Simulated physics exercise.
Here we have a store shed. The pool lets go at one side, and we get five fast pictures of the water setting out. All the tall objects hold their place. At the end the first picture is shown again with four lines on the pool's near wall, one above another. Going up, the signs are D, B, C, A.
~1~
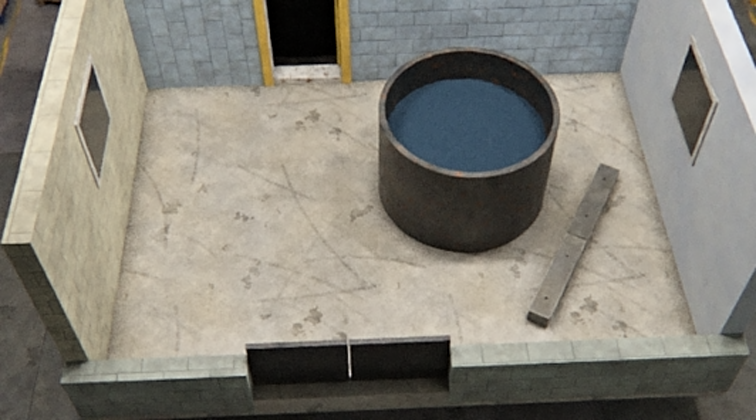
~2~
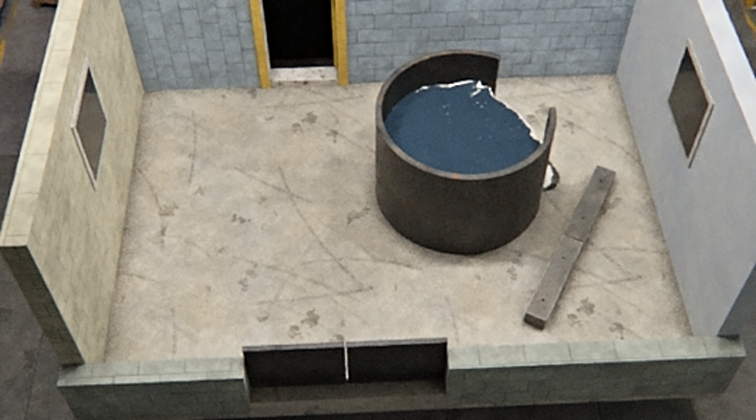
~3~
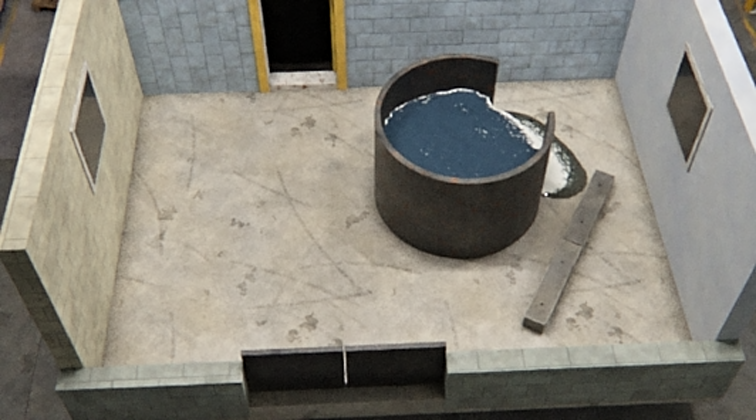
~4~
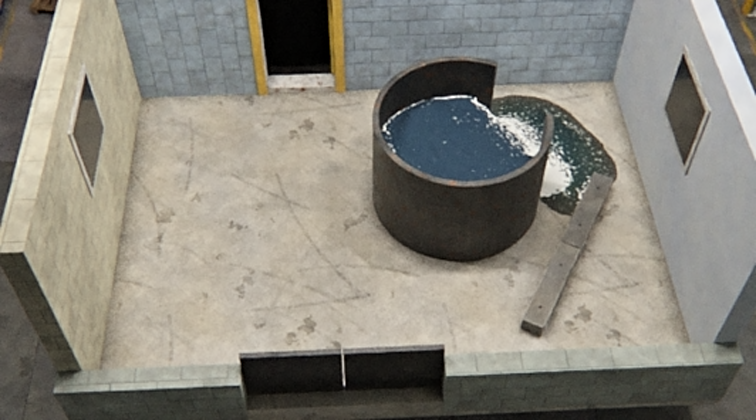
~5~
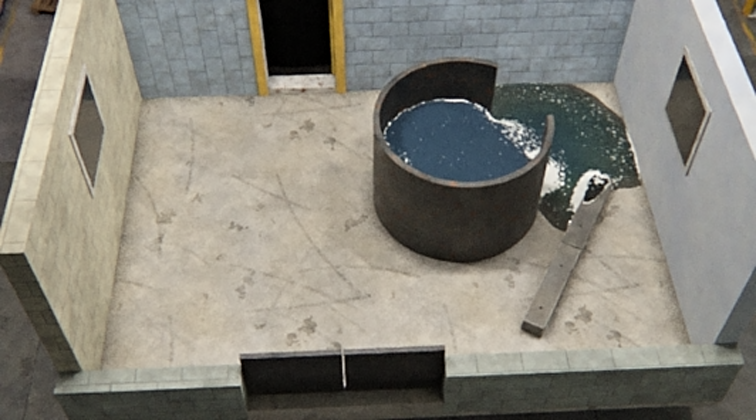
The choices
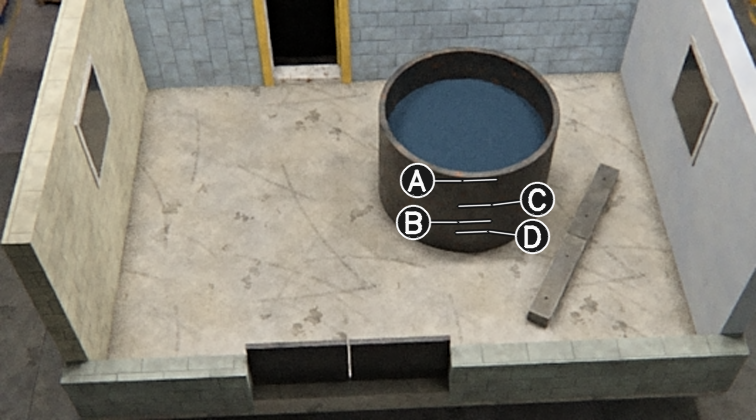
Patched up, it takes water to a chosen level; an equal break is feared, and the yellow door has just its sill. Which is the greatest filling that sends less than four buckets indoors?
C is the one.
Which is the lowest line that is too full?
Line A.
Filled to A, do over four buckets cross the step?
Yes, that goes wrong.
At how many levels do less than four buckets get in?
Three.
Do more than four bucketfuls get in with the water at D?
No, that is safe.
In white, A at (478, 180); B at (473, 221); C at (475, 205); D at (472, 232); from the bottom up D, B, C, A.
With A, about 10 bucketfuls get in.
With B, nothing gets over.
With C, a splash gets over, under a bucket.
With D, nothing gets over.
